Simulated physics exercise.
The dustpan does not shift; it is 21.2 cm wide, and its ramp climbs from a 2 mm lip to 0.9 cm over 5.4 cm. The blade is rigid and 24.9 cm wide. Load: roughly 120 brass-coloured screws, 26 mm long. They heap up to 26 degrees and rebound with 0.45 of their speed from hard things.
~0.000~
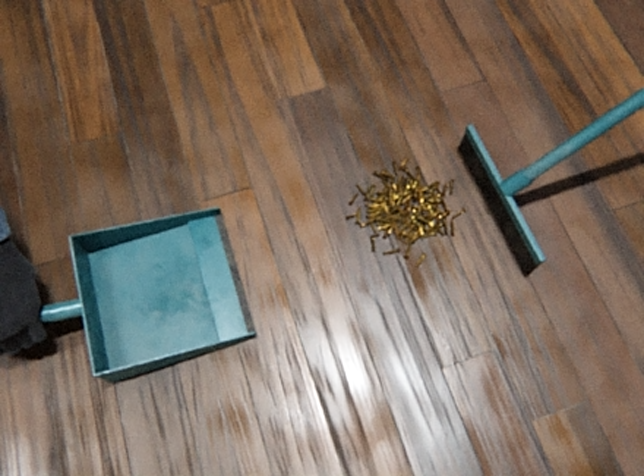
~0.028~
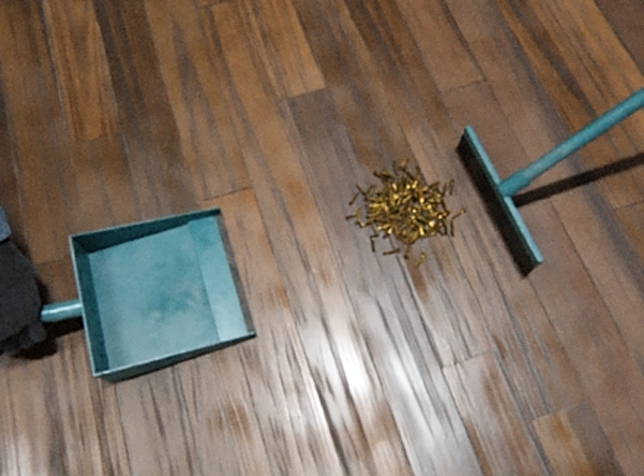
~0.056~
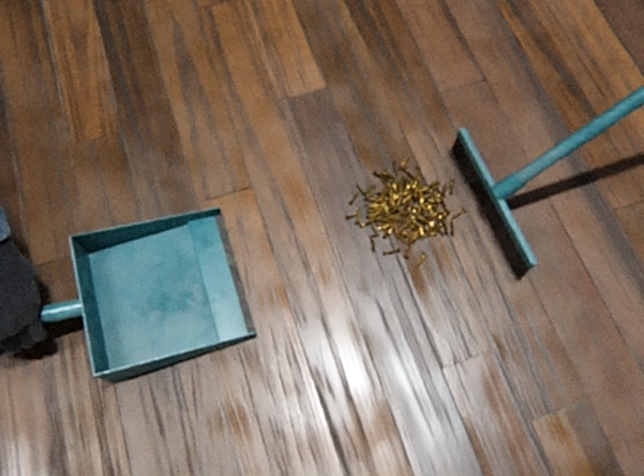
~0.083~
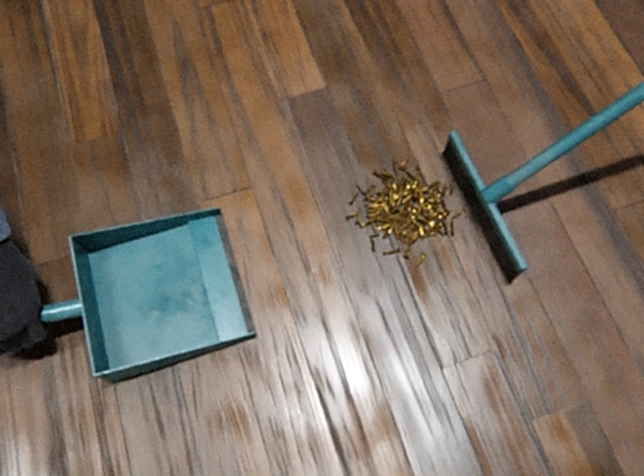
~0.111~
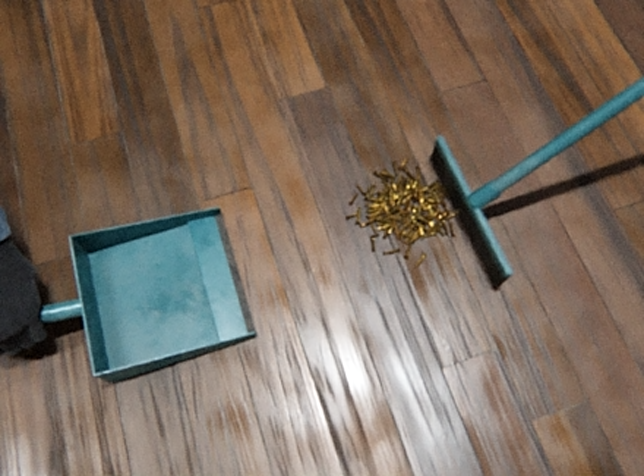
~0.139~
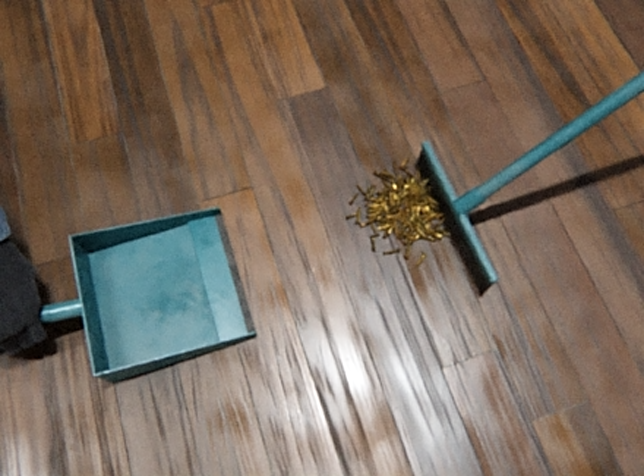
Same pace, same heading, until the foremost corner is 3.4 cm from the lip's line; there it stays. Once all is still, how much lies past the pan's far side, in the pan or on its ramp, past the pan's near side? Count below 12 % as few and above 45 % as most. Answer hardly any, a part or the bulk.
Far side hardly any, pan a part, near side hardly any.
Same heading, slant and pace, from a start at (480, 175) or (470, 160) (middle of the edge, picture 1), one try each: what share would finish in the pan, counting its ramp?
Some 40 and 30 per cent.
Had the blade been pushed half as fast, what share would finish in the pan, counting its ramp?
Then about 25 per cent.
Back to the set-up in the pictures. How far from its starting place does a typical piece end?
About 30 cm.
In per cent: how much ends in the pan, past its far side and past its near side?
Far side 10; pan 40; near side 5.
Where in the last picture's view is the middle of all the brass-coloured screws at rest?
Near (237, 269).
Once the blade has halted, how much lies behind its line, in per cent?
Some 10 per cent.
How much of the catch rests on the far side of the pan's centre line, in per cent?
Some 50 per cent.
After 0.32 s, middle of the blade 18 cm from the lip; 0 % over the lip, far side 5 %, near side 0 %.
After 0.43 s, middle of the blade 9 cm from the lip; 0 % over the lip, far side 5 %, near side 5 %.
After 0.68 s, middle of the blade 4 cm from the lip; 40 % over the lip, far side 10 %, near side 5 %.
At rest (1.5 s), far side 10 %, pan 40 %, near side 5 %, in front of the lip or behind the blade 50 %.
